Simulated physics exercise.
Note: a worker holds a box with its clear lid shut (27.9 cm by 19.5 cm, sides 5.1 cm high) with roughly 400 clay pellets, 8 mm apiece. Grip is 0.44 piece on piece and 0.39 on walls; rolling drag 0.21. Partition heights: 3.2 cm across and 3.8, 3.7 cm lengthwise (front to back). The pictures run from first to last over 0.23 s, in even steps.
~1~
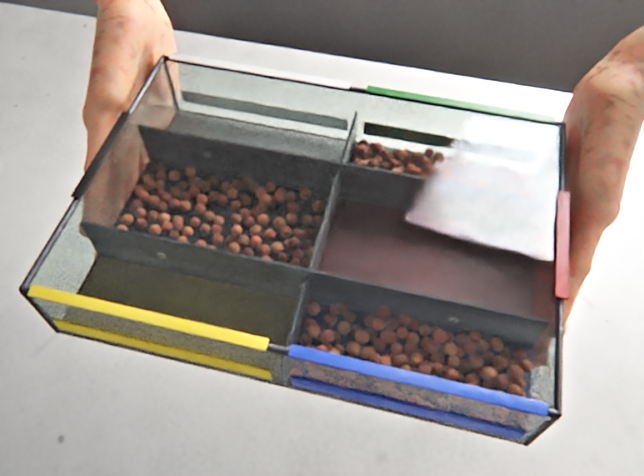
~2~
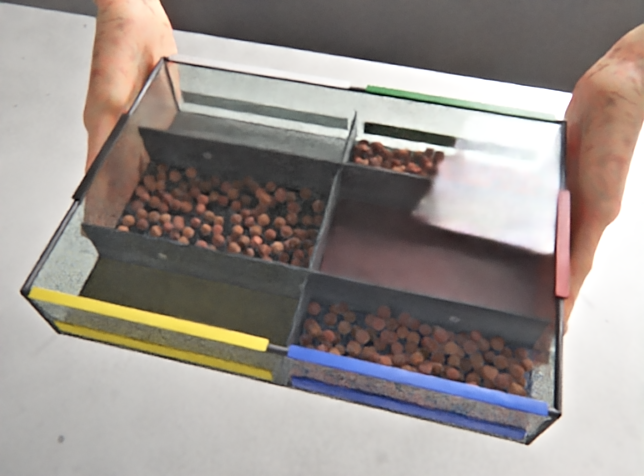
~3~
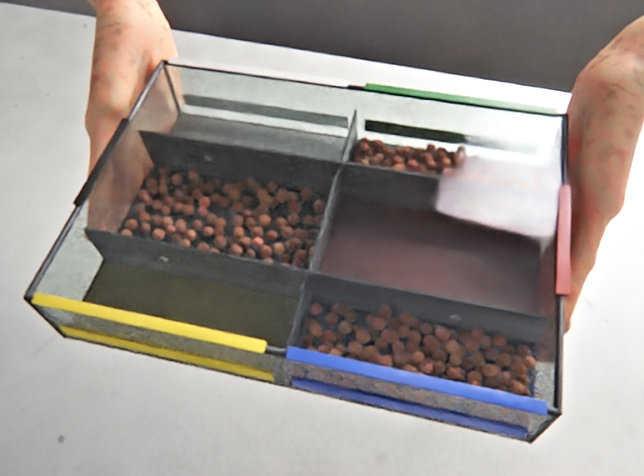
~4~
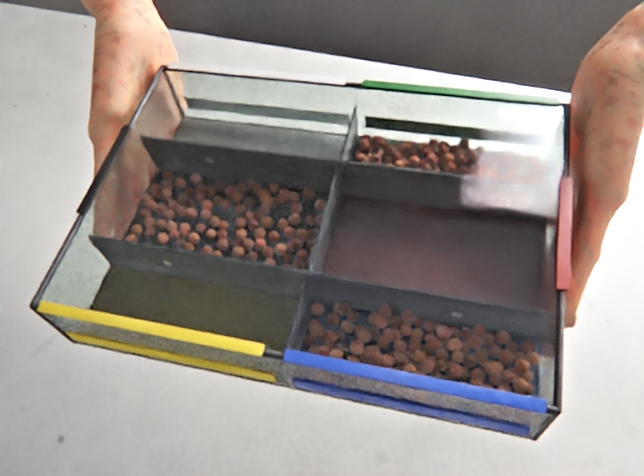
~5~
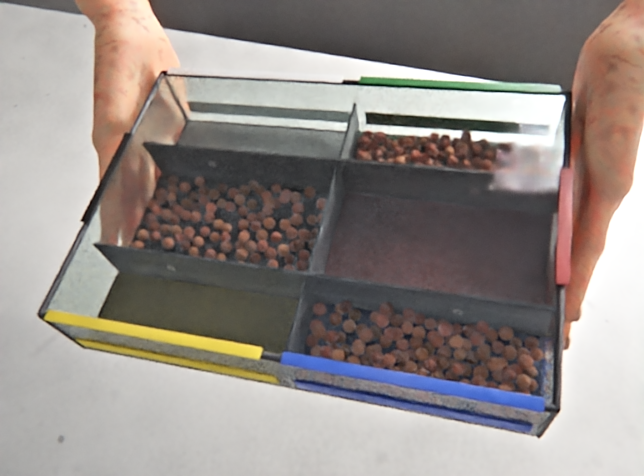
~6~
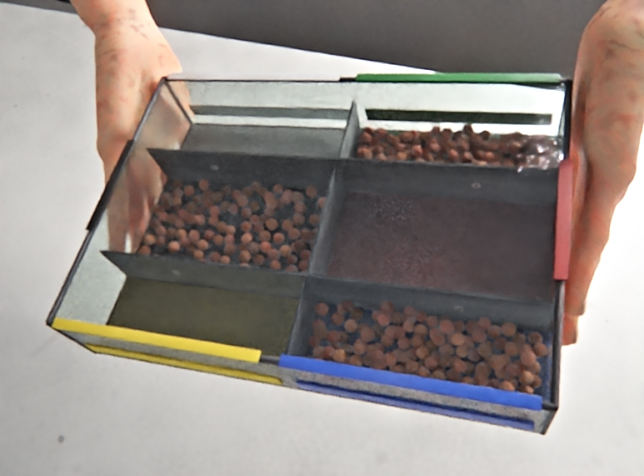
Above a pale surface, two hands held a clear-lidded box of clay pellets and slowly tilted it toward the front left, while a bright glare on the lid shrank toward the right side.
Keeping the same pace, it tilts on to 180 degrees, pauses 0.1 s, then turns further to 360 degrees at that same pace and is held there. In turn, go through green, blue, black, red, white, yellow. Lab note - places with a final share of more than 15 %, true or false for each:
Green compartment: True, blue compartment: False, black compartment: False, red compartment: True, white compartment: False, yellow compartment: False.
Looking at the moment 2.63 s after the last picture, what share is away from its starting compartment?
Near 55 in a hundred.
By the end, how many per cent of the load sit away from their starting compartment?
About 65 %.
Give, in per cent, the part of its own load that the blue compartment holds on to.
It comes to around 20 per cent.
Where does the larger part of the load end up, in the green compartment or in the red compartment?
More ends in the green compartment.
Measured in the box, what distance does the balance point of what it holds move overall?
9.0 cm.
Then, 1.43 s after the last picture, tilt 127 degrees; green 10 %, blue 20 %, black 45 %, white 5 %, yellow 20 %; middle of all pieces near (363, 258).
Then, 2.63 s after the last picture, tilt 155 degrees; green 5 %, blue 15 %, black 50 %, white 5 %, yellow 30 %; middle of all pieces near (437, 174).
Then, 3.73 s after the last picture, tilt 67 degrees; green 50 %, blue 5 %, red 40 %; middle of all pieces near (386, 313).
Then, 4.78 s after the last picture, tilt 0 degrees; green 50 %, blue 5 %, red 40 %; middle of all pieces near (505, 217).
In the end, green 50 %, blue 5 %, black 0 %, red 40 %, white 0 %, yellow 0 %.
